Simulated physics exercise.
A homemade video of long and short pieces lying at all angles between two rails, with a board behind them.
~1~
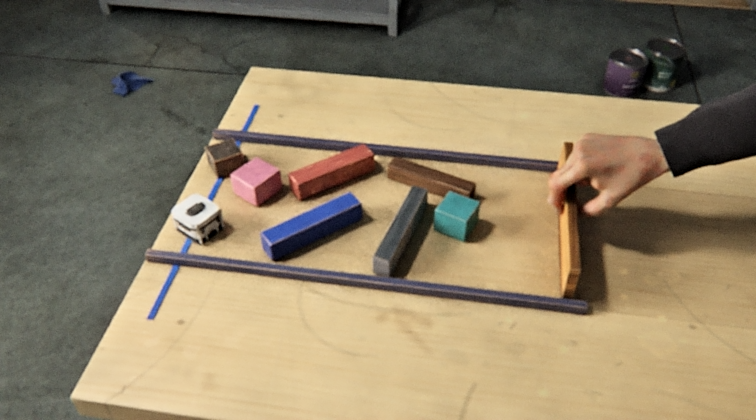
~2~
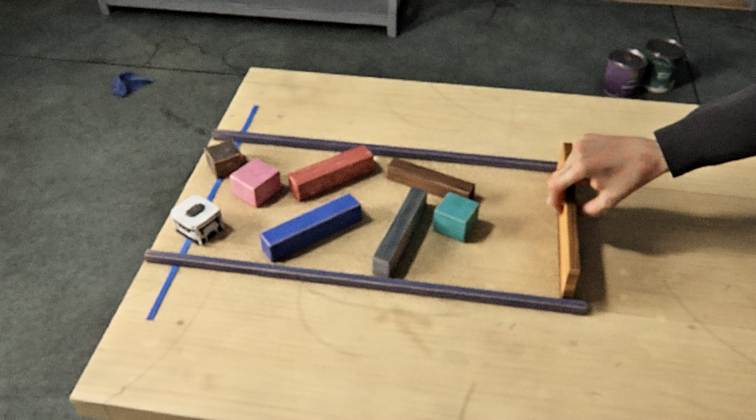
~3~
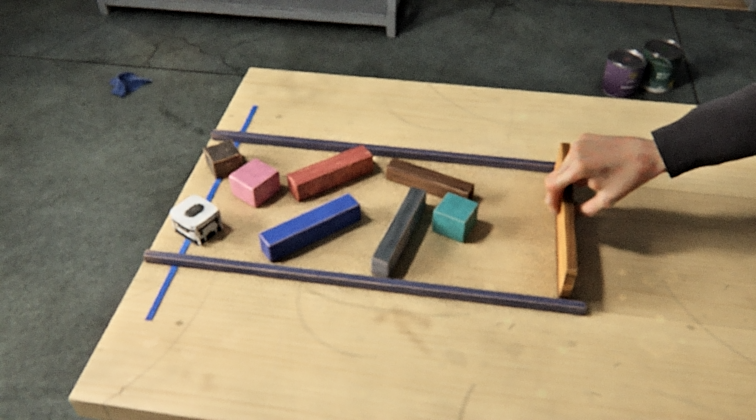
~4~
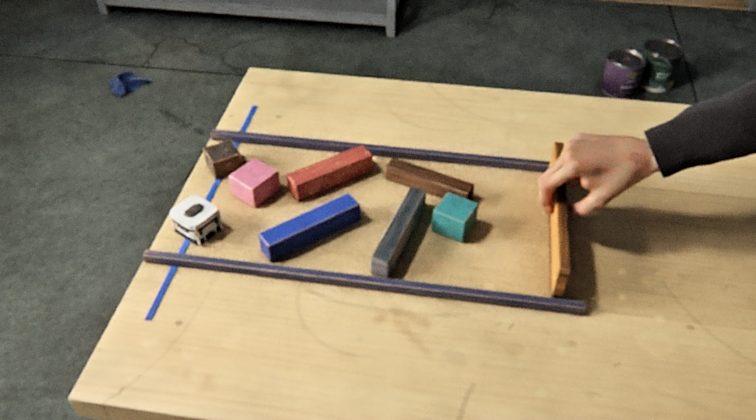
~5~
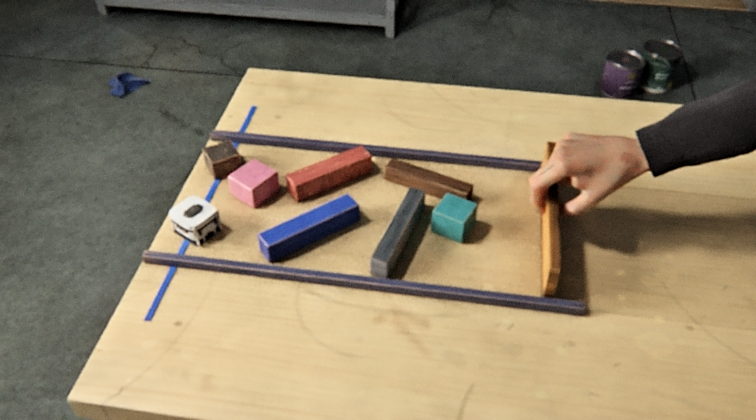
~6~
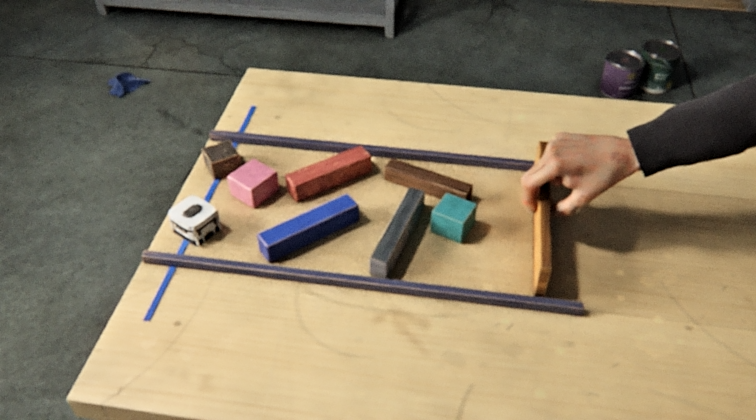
On a wooden tabletop, a hand slid an upright board slowly a short way left between two dark rails, while the colored blocks and bars and a small white object lay still.
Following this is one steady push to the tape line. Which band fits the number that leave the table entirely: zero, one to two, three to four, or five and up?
The number gone is large: Five or more.
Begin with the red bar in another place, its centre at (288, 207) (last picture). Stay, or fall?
It drops down.
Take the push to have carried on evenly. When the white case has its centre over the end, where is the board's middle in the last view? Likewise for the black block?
The middle is at (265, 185) when it's the white case, and at (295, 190) when it's the black block.
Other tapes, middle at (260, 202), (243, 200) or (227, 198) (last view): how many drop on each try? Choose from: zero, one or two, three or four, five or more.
Trial 1 - either three or four; trial 2 - either three or four; trial 3 - five or over.
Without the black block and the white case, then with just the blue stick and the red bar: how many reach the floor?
Result, first then second: 4, 4.
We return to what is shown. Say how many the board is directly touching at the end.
2 touch it.
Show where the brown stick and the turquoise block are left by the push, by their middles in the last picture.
Answer: First (201, 151), after that (187, 192).
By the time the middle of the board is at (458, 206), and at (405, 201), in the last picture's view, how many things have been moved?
So 2, and at the other place 5.
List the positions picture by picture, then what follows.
In the first picture, black block (225, 158); white case (198, 219); pink block (257, 182); board (567, 216); tape (212, 195).
In the second picture, white case (197, 220); brown stick (430, 181).
In the third picture, pink block (255, 182); turquoise block (455, 218).
In the fourth picture, black block (223, 159); red bar (331, 173).
In the fifth picture, white case (195, 221); board (549, 216).
In the sixth picture, black block (222, 160); white case (195, 221); pink block (254, 183); board (541, 215); tape (209, 196).
Soon after, none off yet; black block at rest near (222, 160); white case at rest near (195, 221); pink block at rest near (254, 183).
Then, none off yet; black block at rest near (222, 160); white case at rest near (195, 221); pink block moved about its own width near (226, 185).
Further on, two off so far; black block falling near (198, 349); white case moved about its own width near (150, 222); pink block falling near (168, 293).
At rest, the number that fall off is five or more; fallen, grey stick, red bar, blue stick, pink block, white case and black block.
